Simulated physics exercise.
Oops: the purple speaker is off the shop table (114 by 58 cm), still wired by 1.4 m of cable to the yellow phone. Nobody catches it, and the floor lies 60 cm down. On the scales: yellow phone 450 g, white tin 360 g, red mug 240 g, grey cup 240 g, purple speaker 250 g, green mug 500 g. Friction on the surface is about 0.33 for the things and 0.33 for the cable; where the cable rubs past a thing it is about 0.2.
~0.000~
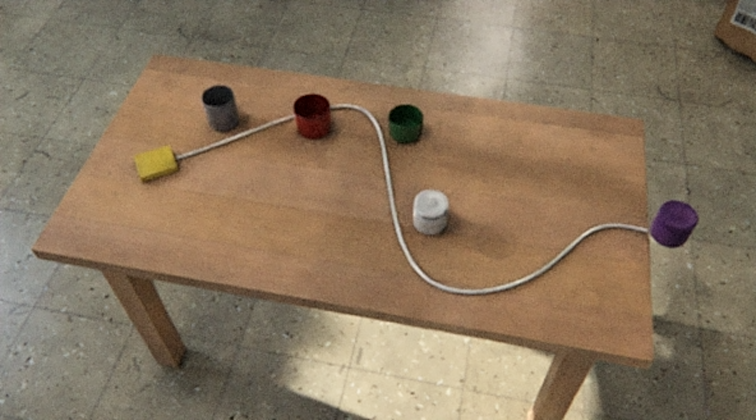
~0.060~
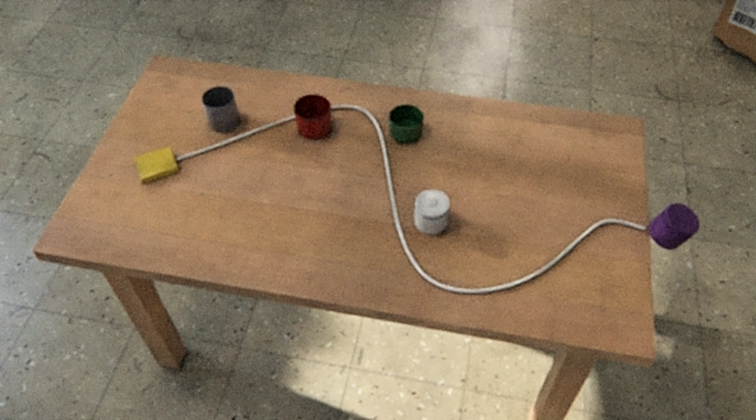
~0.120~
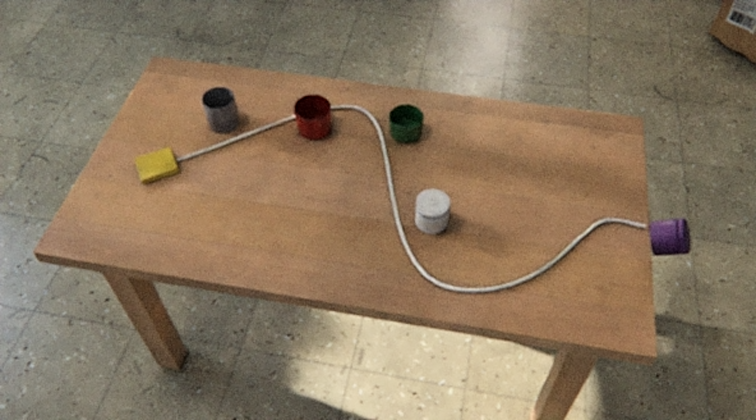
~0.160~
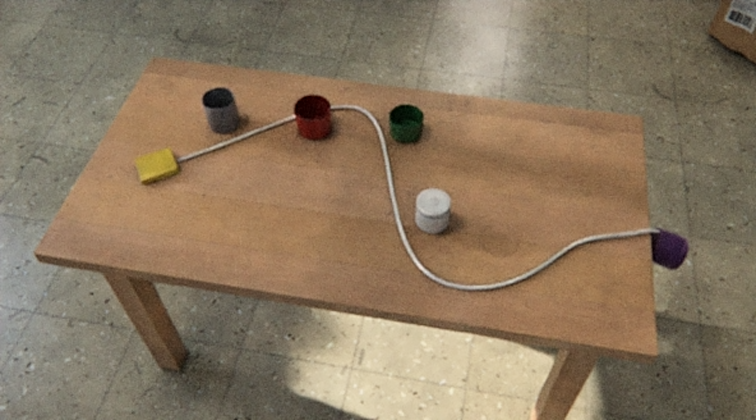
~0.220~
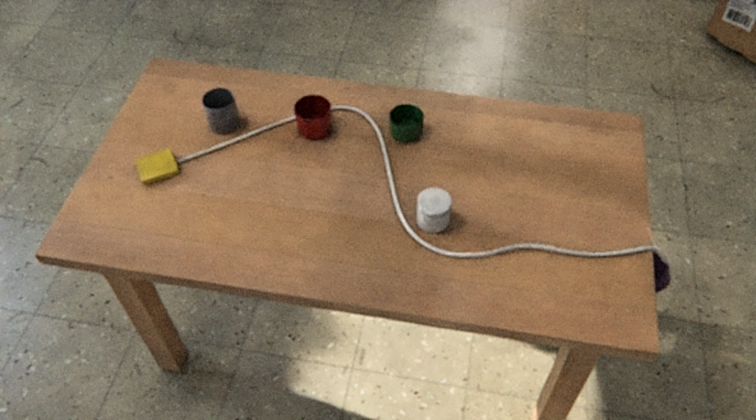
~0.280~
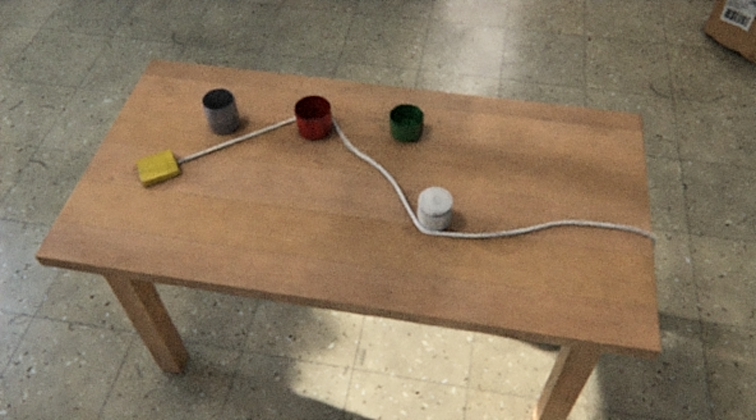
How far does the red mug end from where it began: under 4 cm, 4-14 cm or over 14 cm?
Verdict: The red mug reaches the top band.
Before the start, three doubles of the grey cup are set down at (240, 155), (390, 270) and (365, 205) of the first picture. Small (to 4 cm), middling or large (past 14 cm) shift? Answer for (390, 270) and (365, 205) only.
In turn: Small, small.
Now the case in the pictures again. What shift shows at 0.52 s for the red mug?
About: Red mug 15 cm.
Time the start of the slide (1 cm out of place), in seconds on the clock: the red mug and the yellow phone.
About: Red mug 0.32 s, yellow phone 0.50 s.
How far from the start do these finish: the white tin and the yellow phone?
White tin 4 cm, yellow phone 8 cm.
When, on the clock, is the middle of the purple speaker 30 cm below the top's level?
About: 0.32 s.
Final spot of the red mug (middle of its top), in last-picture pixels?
Near (280, 191).
At 0.5 s, the cable's tail end at (183, 161); red mug 15 cm off its start, purple speaker over the edge, white tin 4 cm off its start.
At 0.7 s, the cable's tail end at (190, 166); red mug 23 cm off its start, purple speaker over the edge, white tin 4 cm off its start.
At 1.0 s, the cable's tail end at (196, 170); red mug 23 cm off its start at (281, 191), purple speaker over the edge, white tin 4 cm off its start at (449, 186).
At 1.2 s, the cable's tail end at (201, 173); red mug 23 cm off its start, yellow phone 5 cm off its start, white tin 4 cm off its start.
At 2.4 s, the cable's tail end at (211, 176); red mug 23 cm off its start at (280, 191), yellow phone 7 cm off its start at (190, 170), white tin 4 cm off its start at (449, 186), purple speaker over the edge.
